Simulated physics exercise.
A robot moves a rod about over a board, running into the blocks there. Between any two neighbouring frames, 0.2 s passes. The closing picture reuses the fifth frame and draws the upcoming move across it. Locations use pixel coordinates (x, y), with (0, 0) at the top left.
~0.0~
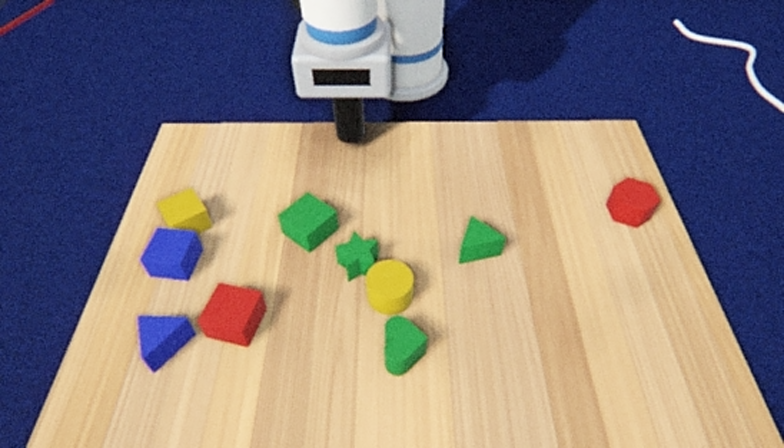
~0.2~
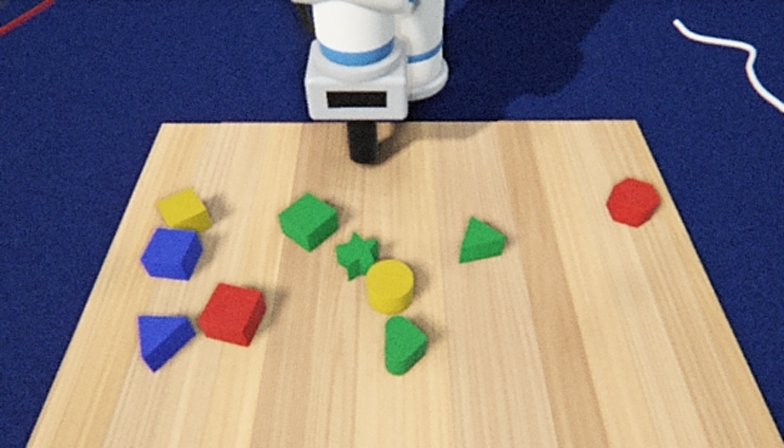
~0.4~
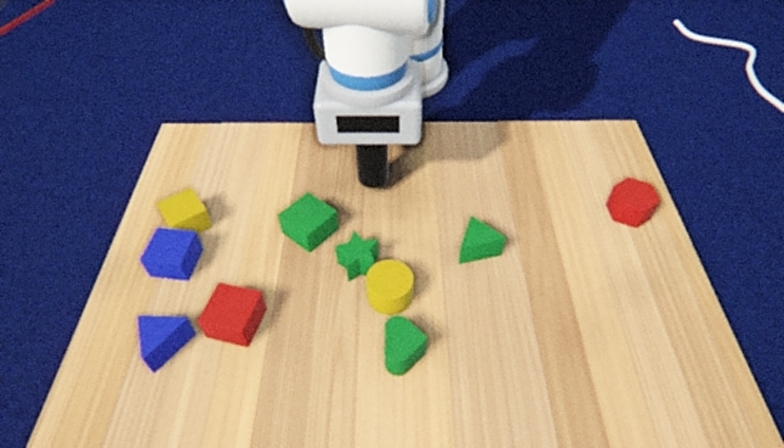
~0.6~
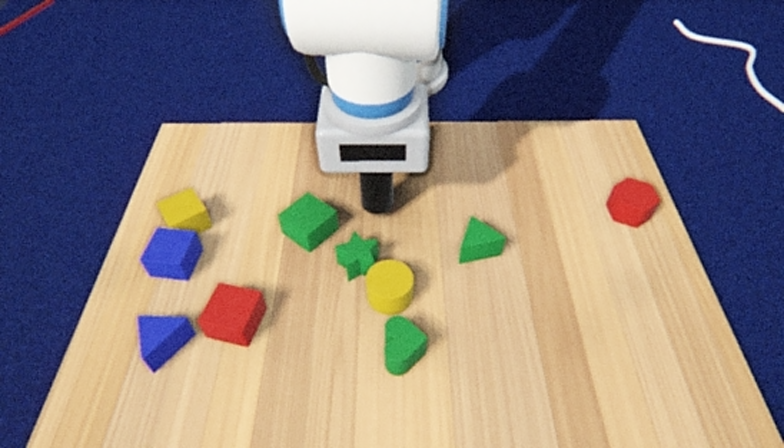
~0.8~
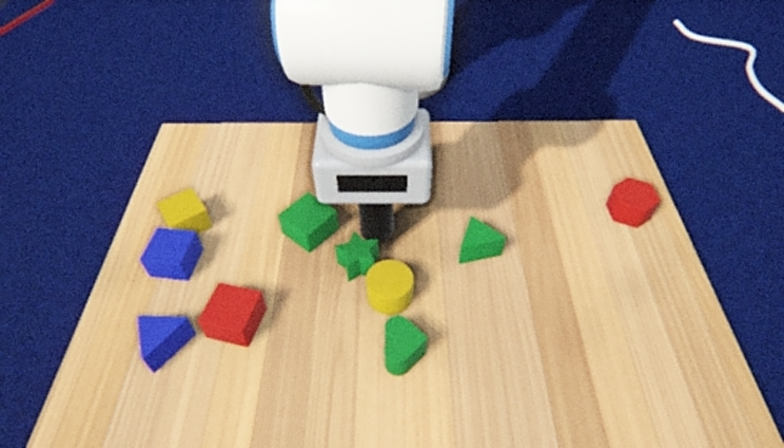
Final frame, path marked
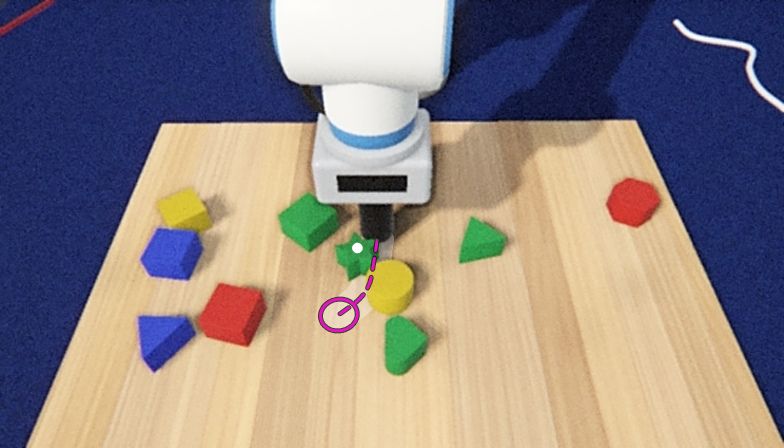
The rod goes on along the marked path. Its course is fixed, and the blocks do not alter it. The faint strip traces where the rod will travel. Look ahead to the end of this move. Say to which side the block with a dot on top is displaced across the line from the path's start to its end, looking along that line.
My answer: Right.
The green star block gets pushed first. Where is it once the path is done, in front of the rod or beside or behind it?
Looking at the end of the path, the green star block is still being driven ahead.
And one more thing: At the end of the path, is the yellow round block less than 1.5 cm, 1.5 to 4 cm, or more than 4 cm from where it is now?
Ends 1.5 to 4 cm away.
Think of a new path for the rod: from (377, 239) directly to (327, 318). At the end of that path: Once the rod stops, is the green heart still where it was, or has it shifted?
By the last moment, the green heart will still be in its place.
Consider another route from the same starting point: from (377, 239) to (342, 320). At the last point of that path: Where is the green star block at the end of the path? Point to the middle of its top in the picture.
It is at (310, 323).
Path on the board, from (377, 239) via (373, 265) and (365, 293), ending at (339, 315); the dot is on the green star block.
On the path given first. One third of the way, rod at (373, 257); green star block at (348, 267), turned 20° clockwise.
Two thirds of the way, rod at (364, 285); green star block at (330, 285), turned 45° clockwise; yellow round block at (396, 299); green heart at (406, 343).
At the end, rod at (338, 306); green square in place; green star block at (302, 297), turned 65° clockwise; yellow round block at (396, 300); green heart at (406, 344).
